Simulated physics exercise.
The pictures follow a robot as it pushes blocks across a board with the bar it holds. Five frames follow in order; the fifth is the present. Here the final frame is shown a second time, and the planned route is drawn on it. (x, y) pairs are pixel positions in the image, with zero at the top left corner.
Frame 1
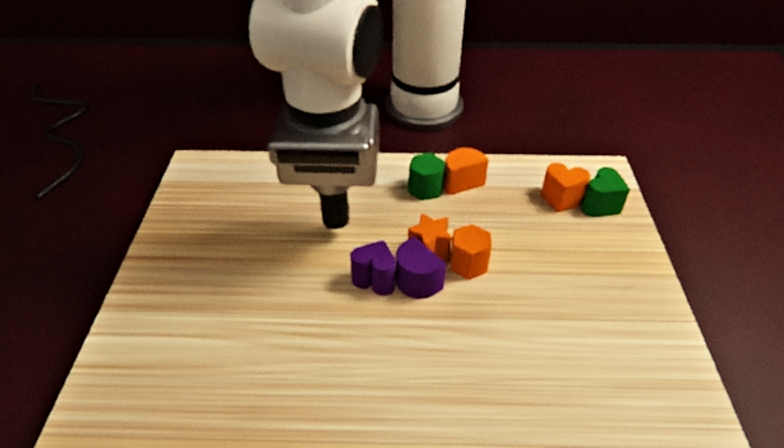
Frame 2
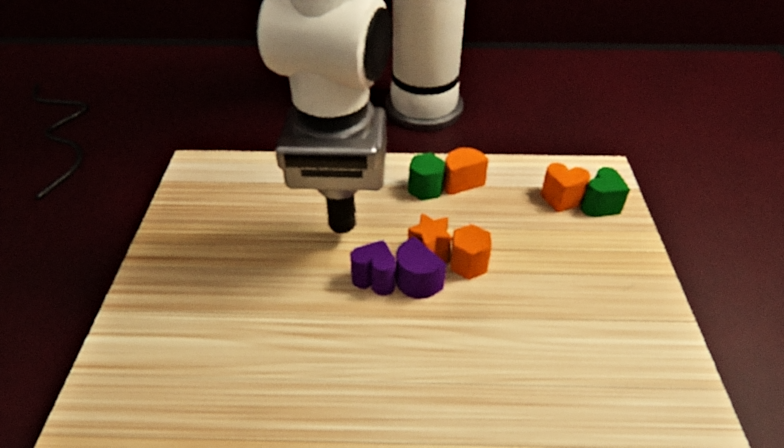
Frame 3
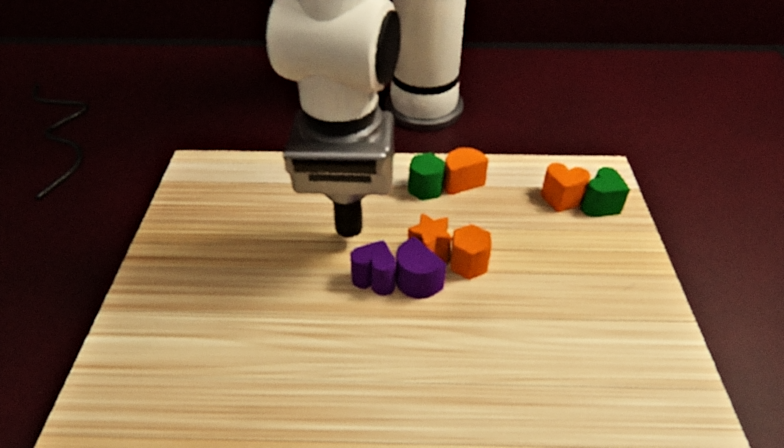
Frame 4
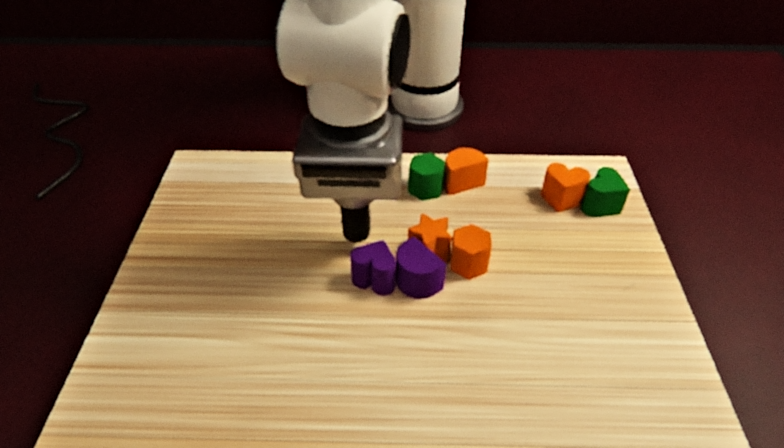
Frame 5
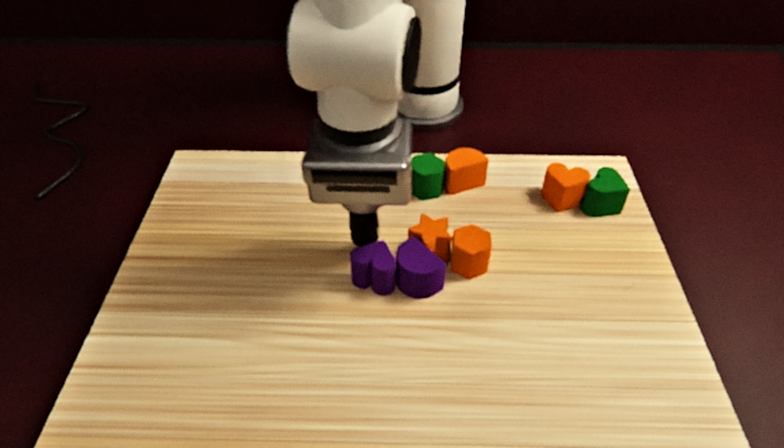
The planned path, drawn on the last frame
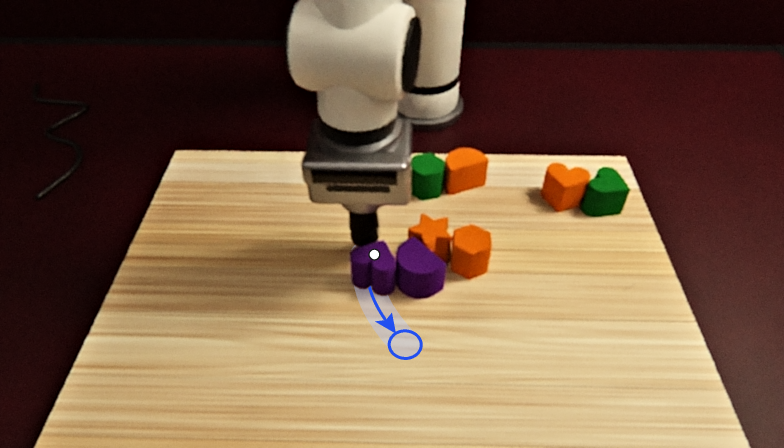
A white and grey robot arm with a short black bar reaches over a pale wooden board on a dark red surface, seen from above and in front by a still camera. Purple and orange blocks cluster near the middle, with green and orange pairs behind and at the right. The arm moves slowly right and slightly forward, bringing the bar close behind the purple heart, while every block stays still.
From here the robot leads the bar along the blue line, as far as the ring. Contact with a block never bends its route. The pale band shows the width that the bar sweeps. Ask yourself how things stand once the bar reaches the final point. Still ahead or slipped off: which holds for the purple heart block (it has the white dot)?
The block sits ahead of the bar.
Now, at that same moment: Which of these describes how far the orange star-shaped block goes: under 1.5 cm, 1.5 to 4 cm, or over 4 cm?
I'd go with under 1.5 cm for this block.
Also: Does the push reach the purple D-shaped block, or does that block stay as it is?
When the path is over, the purple D-shaped block is still on its spot.
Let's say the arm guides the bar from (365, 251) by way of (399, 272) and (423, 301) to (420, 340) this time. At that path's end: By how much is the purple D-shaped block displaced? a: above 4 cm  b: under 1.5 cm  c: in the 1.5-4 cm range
Choice a: Above 4 cm.
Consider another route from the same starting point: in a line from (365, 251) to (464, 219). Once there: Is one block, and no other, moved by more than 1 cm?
I believe so.
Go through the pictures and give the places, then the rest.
The first frame shows lower end of the bar at (336, 221), tops of blocks, purple heart block at (374, 255), purple D-shaped block at (418, 256), orange star-shaped block at (431, 227).
The second frame shows bar at (343, 225), blocks as before.
The third frame shows bar at (349, 229), blocks as before.
The fourth frame shows bar at (357, 234), blocks as before.
The fifth frame shows bar at (365, 238), purple heart block at (374, 255), purple D-shaped block at (418, 256), orange star-shaped block at (431, 227).
The drawn path runs from (365, 251) over (368, 282) and (381, 313) to (405, 344); the dot is on the purple heart block.
On the path given first. One third of the way, bar at (368, 269); purple heart block at (382, 279), turned 15° anticlockwise.
Two thirds of the way, bar at (381, 301); purple heart block at (398, 313), turned 15° anticlockwise.
At the end, bar at (406, 332); purple heart block at (420, 349); purple D-shaped block not moved; orange star-shaped block not moved.
